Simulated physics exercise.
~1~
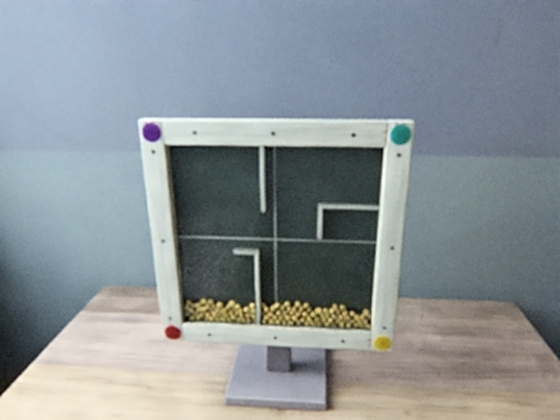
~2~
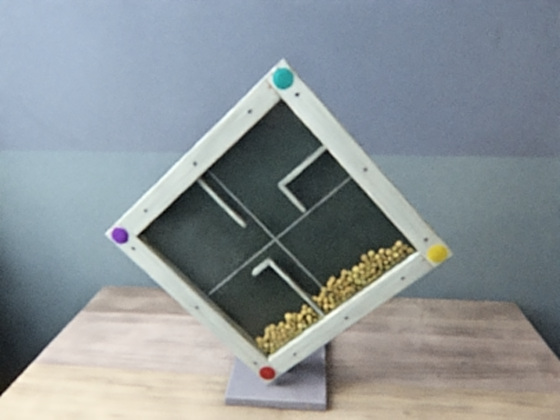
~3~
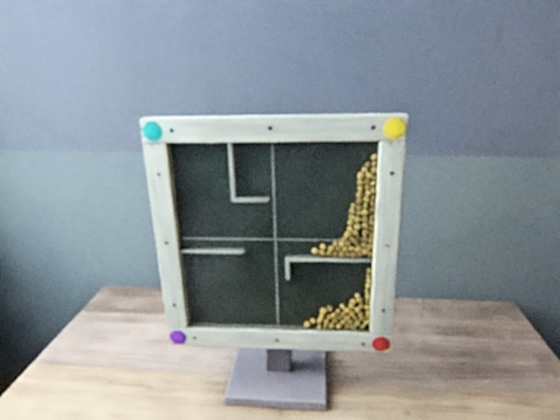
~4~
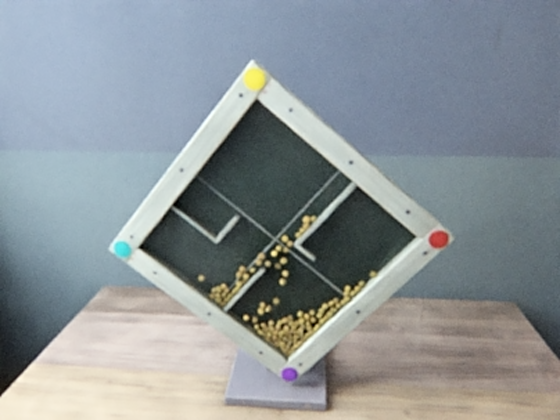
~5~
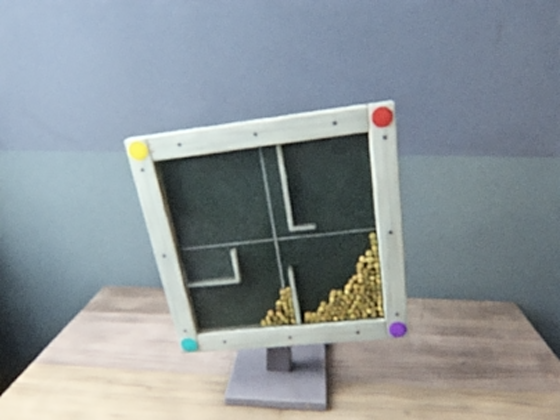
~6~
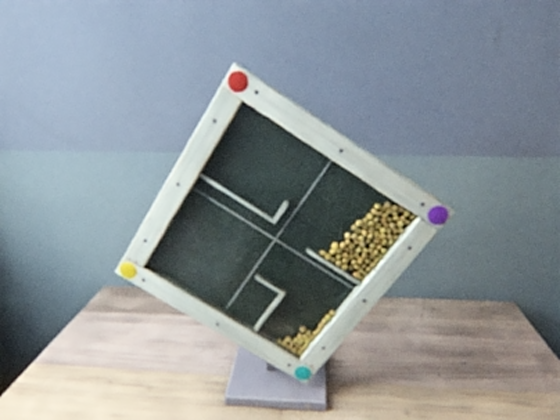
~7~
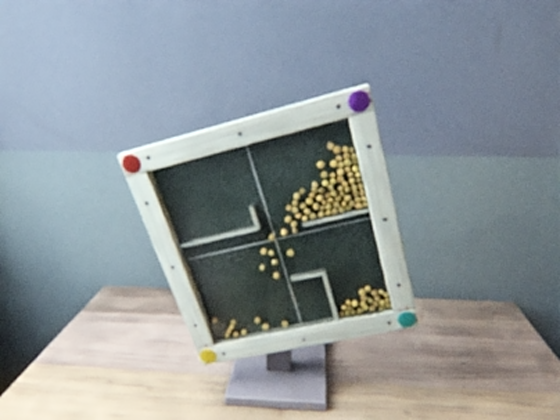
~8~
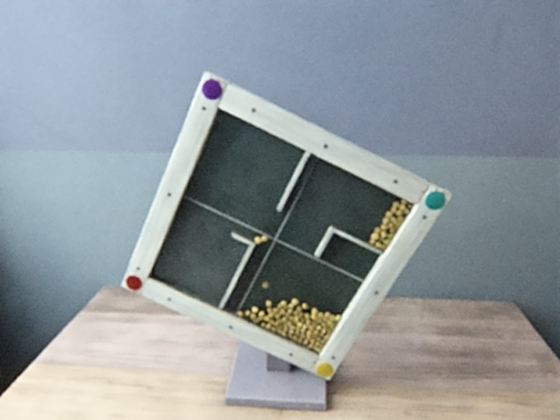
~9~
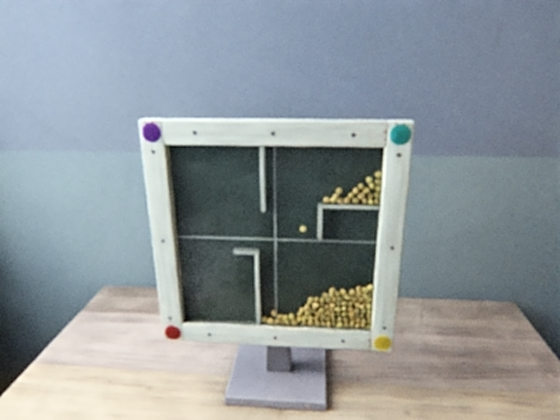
A square case turns counterclockwise once, leaving its tumbling chickpeas heaped mostly at lower right.
